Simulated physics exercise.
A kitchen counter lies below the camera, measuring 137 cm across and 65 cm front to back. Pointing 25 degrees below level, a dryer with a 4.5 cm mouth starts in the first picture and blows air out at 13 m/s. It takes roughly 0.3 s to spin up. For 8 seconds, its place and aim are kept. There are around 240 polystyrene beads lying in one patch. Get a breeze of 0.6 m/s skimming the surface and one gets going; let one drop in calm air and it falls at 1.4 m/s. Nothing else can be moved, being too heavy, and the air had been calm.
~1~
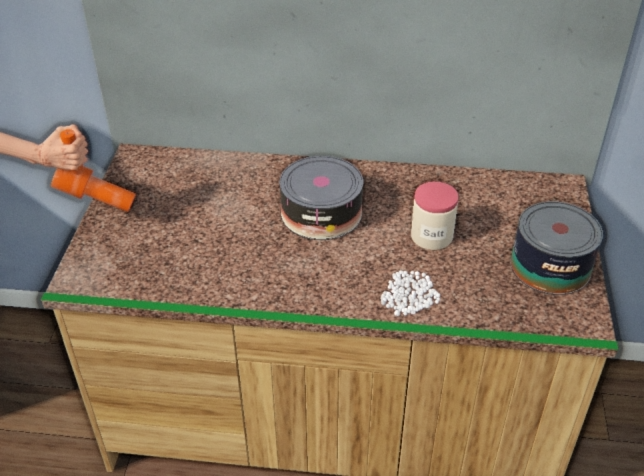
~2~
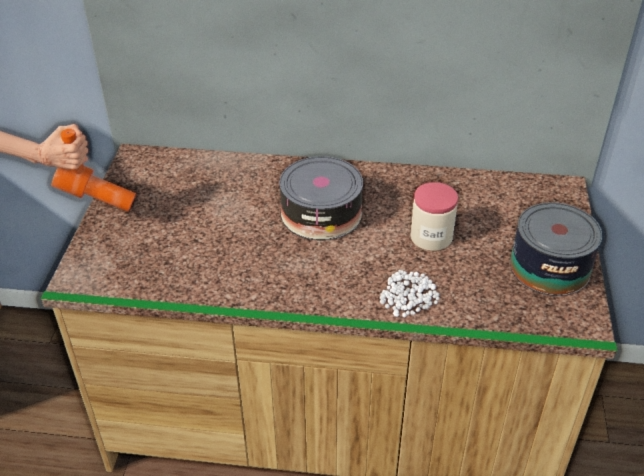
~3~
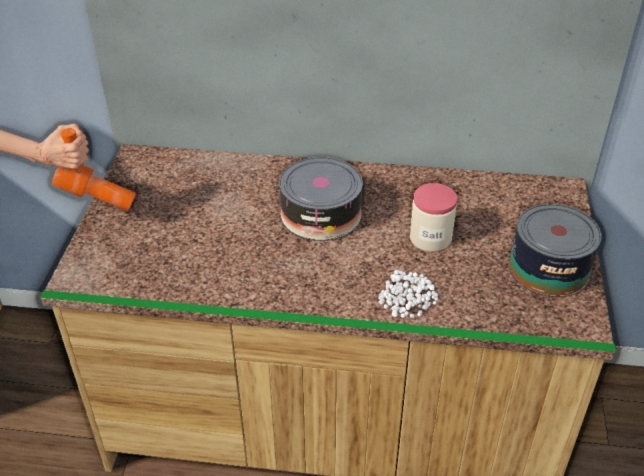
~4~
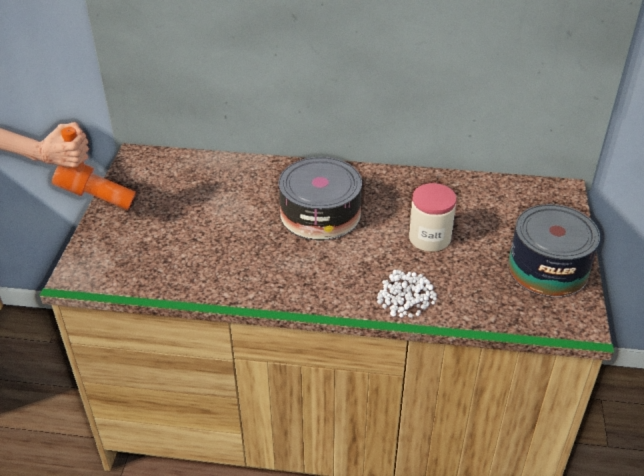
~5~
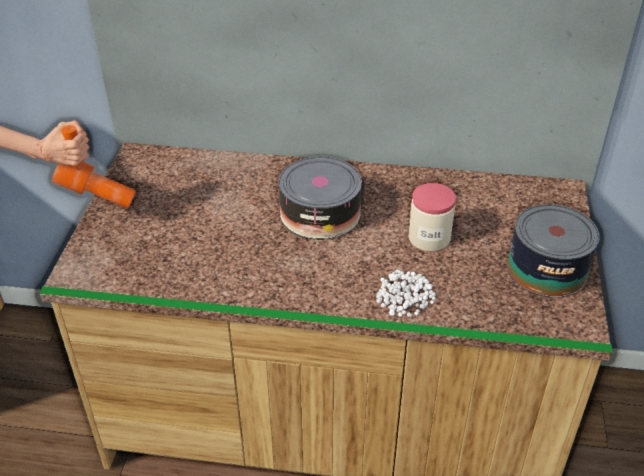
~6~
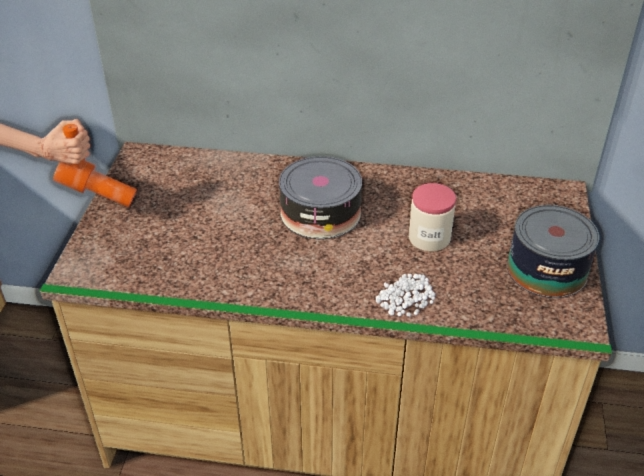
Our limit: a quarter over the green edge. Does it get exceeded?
I'm expecting the count past that edge to surpass a quarter.
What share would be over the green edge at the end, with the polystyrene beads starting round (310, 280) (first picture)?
80 per cent.
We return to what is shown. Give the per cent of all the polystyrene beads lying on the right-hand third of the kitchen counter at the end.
About 0 percent.
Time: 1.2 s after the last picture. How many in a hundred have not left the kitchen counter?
Close to 0 in a hundred are still there at that time.
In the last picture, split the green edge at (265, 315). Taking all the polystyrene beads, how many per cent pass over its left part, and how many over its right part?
0 % left and 60 % right.
Then, 1.2 s after the last picture the count stands so, 48 % are over the green edge.
Then, 2.2 s after the last picture the count stands so, 48 % are over the green edge.
Then, 4.1 s after the last picture the count stands so, 48 % are over the green edge.
Then, 7.7 s after the last picture, at the end, 48 % are over the green edge.
